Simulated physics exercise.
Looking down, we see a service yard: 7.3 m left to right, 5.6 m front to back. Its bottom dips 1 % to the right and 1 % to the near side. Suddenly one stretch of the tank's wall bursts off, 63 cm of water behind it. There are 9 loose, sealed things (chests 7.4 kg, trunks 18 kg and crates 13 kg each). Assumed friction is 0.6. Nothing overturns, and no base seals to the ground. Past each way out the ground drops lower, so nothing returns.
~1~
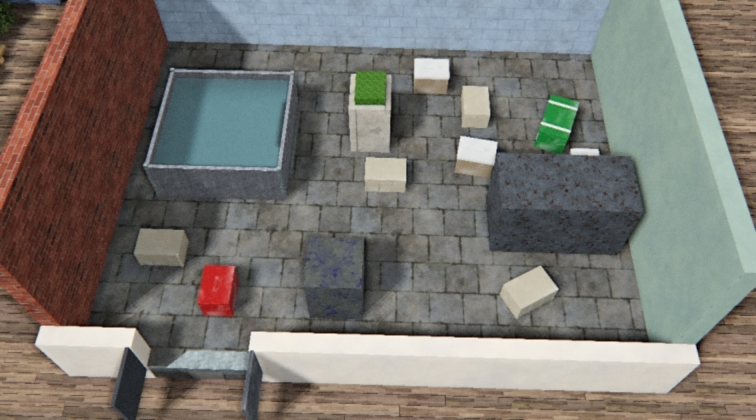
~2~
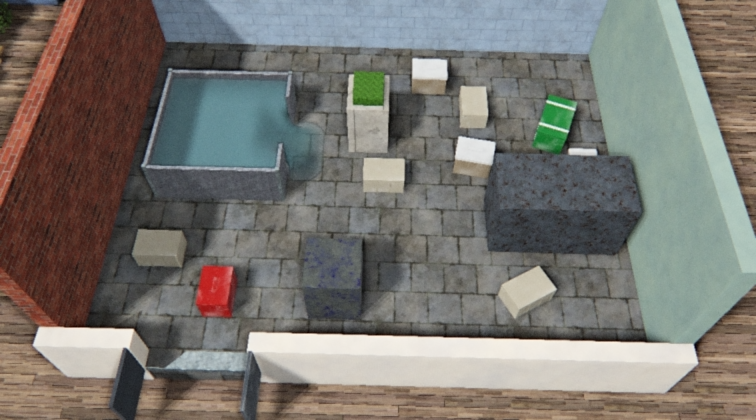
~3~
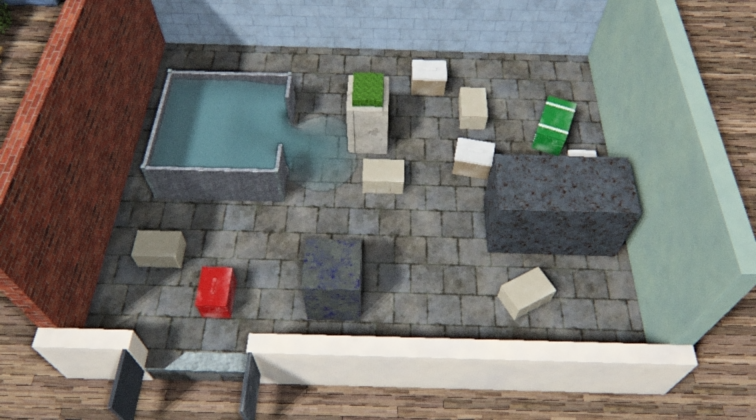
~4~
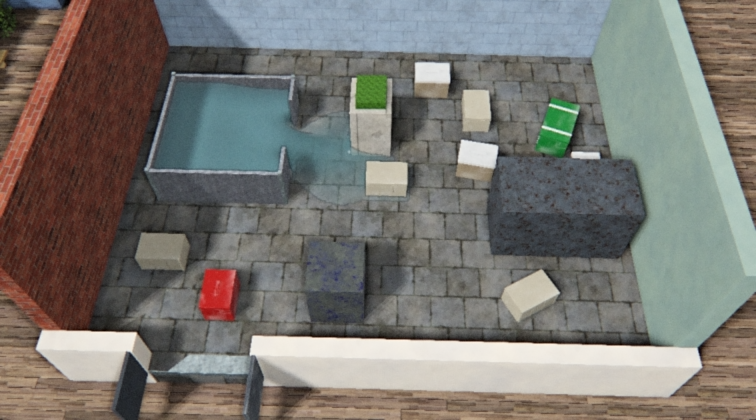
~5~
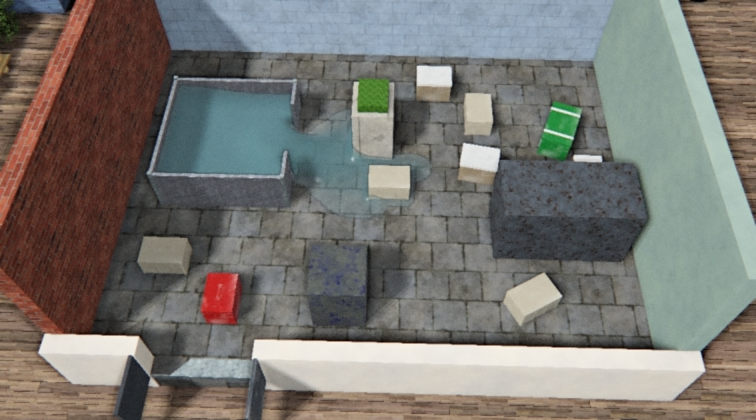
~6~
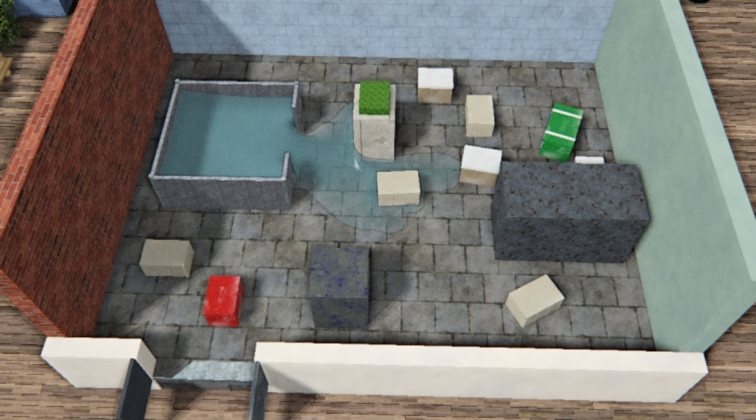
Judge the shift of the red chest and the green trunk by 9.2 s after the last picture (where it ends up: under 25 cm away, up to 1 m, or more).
Final distance check: The red chest advances a modest distance and the green trunk winds up far off.
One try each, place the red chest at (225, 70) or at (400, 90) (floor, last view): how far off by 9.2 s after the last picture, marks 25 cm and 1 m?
Order of tries: It is flushed away; it is flushed away.
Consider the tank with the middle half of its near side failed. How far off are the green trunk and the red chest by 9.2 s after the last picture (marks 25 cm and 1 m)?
Then the green trunk remains roughly in place and the red chest goes a great distance.
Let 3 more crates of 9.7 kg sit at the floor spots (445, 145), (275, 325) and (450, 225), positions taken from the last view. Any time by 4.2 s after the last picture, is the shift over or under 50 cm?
So that's within the threshold, within the threshold and beyond the threshold, in that sequence.
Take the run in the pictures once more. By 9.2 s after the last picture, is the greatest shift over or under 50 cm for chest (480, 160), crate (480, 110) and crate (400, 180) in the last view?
First one went too far, second one stayed inside, third one went too far.
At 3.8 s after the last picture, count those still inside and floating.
Count at that moment: 5.
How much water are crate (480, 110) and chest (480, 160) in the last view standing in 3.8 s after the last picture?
Close to 2 and 6 centimetres.
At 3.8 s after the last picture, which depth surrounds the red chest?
Roughly 0 cm at that moment.
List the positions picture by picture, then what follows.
In the first picture, the red chest at (216, 284) rests on the ground; the green trunk at (559, 116), on the bottom; 3.2 m2 under water; 0 of 9 have shifted.
In the second picture, the red chest at (214, 285), on the bottom; the green trunk at (557, 116), on the bottom; 3.7 m2 under water; 0 of 9 have shifted.
In the third picture, the red chest at (214, 286) rests on the ground; the green trunk at (557, 117) rests on the ground; 4.4 m2 under water; 0 of 9 have shifted.
In the fourth picture, the red chest at (217, 288), on the bottom; the green trunk at (560, 120), on the bottom; 4.9 m2 under water; 0 of 9 have shifted.
In the fifth picture, the red chest at (219, 292) rests on the ground; the green trunk at (562, 123), on the bottom; water covers 5.5 m2; 0 of 9 have shifted.
In the sixth picture, the red chest at (221, 295), on the bottom; the green trunk at (563, 124), on the bottom; water covers 6.5 m2; 1 of 9 have shifted.
Then, 1.2 s after the last picture the red chest is near (221, 295), 0.0 m from its start, aground; the green trunk is near (563, 124), 0.0 m from its start, aground; 0 of 9 are out; 2 afloat.
Then, 3.8 s after the last picture the red chest is near (221, 295), 0.0 m from its start, aground; the green trunk is near (561, 122), 0.1 m from its start, afloat; 0 of 9 are out; 5 afloat.
Then, 6.2 s after the last picture the red chest is near (221, 295), 0.0 m from its start, aground; the green trunk is near (523, 137), 0.7 m from its start, afloat; 0 of 9 are out; 5 afloat.
Then, 9.2 s after the last picture the red chest is near (194, 285), 0.4 m from its start, afloat; the green trunk is near (439, 139), 2.0 m from its start, afloat; 0 of 9 are out; 7 afloat.
